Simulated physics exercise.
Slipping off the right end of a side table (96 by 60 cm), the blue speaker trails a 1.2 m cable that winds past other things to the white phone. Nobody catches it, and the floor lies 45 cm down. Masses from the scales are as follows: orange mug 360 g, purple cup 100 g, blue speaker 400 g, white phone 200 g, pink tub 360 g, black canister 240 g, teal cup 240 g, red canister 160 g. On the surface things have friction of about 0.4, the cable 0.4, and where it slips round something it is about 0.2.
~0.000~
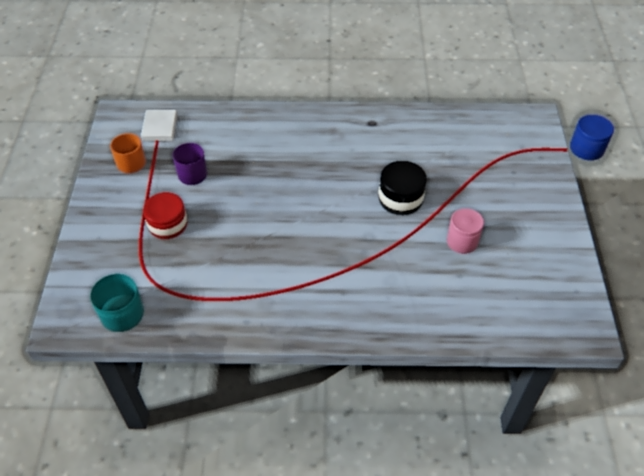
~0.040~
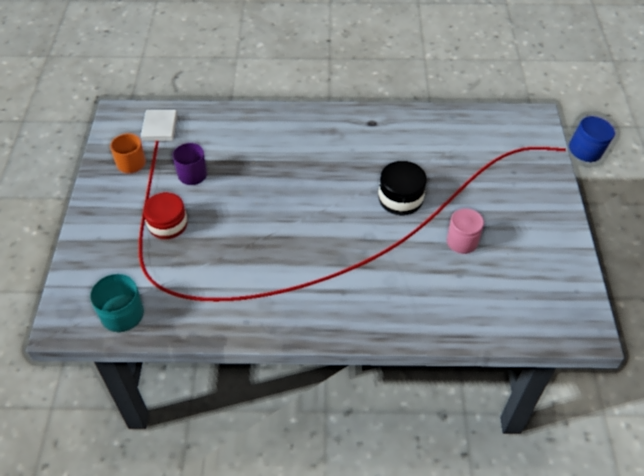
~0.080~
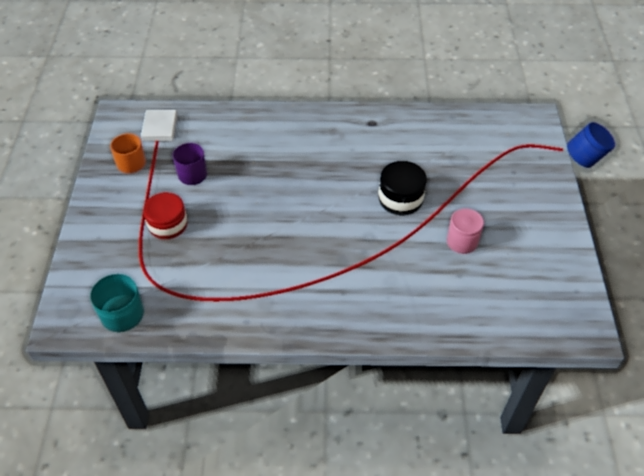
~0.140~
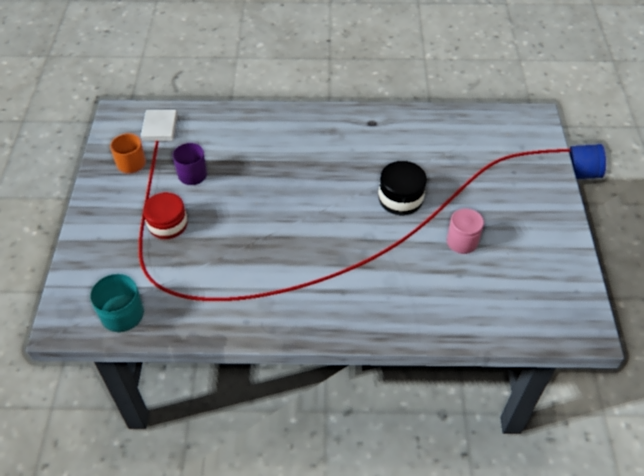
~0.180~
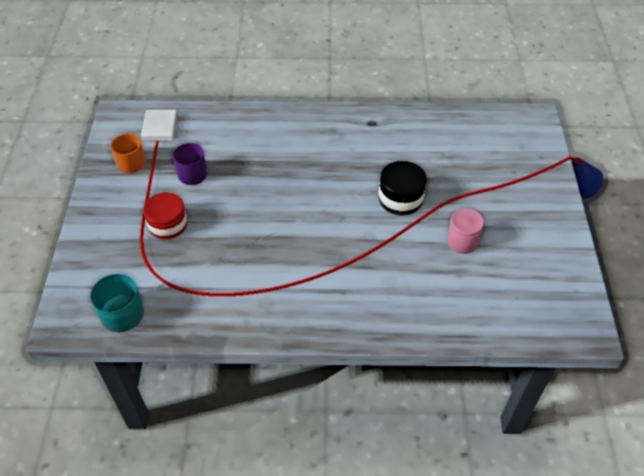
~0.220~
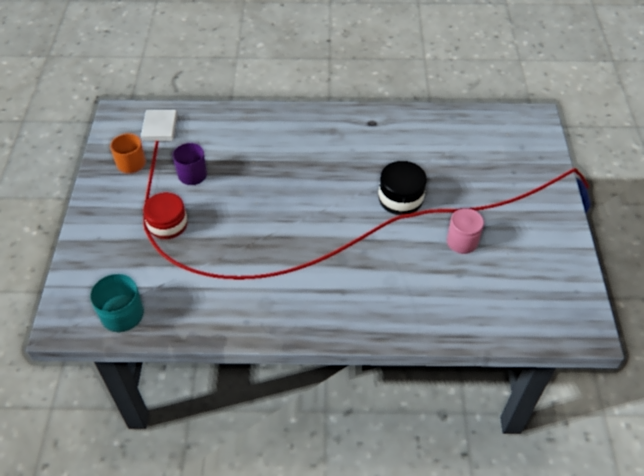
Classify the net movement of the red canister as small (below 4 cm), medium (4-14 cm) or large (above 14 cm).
Large.
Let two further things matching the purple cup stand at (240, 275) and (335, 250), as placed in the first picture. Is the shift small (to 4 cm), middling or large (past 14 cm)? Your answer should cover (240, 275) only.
At that spot the shift is big.
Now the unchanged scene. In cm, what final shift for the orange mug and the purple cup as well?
For the orange mug it's 0 cm, while the purple cup comes to 2 cm.
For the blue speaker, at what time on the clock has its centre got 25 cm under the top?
Close to 0.30 s.
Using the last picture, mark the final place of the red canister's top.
The top finishes roughly at pixel (293, 127) of the last view.
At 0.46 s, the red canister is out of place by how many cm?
Approx. shift - red canister 20 cm.
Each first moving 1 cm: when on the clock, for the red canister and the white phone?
For the red canister it's 0.30 s, while the white phone gets there at 0.32 s.
After 0.5 s, the cable's tail end at (163, 158); red canister 20 cm off its start, blue speaker over the edge, white phone 5 cm off its start.
After 0.7 s, the cable's tail end at (163, 158); red canister 30 cm off its start, blue speaker over the edge, white phone 5 cm off its start.
After 1.0 s, the cable's tail end at (163, 158); red canister 30 cm off its start at (293, 128), blue speaker over the edge, white phone 5 cm off its start at (160, 139).
After 1.2 s, the cable's tail end at (163, 158); red canister 30 cm off its start, blue speaker over the edge, white phone 5 cm off its start.
After 2.4 s, the cable's tail end at (163, 158); red canister 30 cm off its start at (293, 127), blue speaker over the edge, white phone 5 cm off its start at (160, 139), purple cup 2 cm off its start at (189, 147).
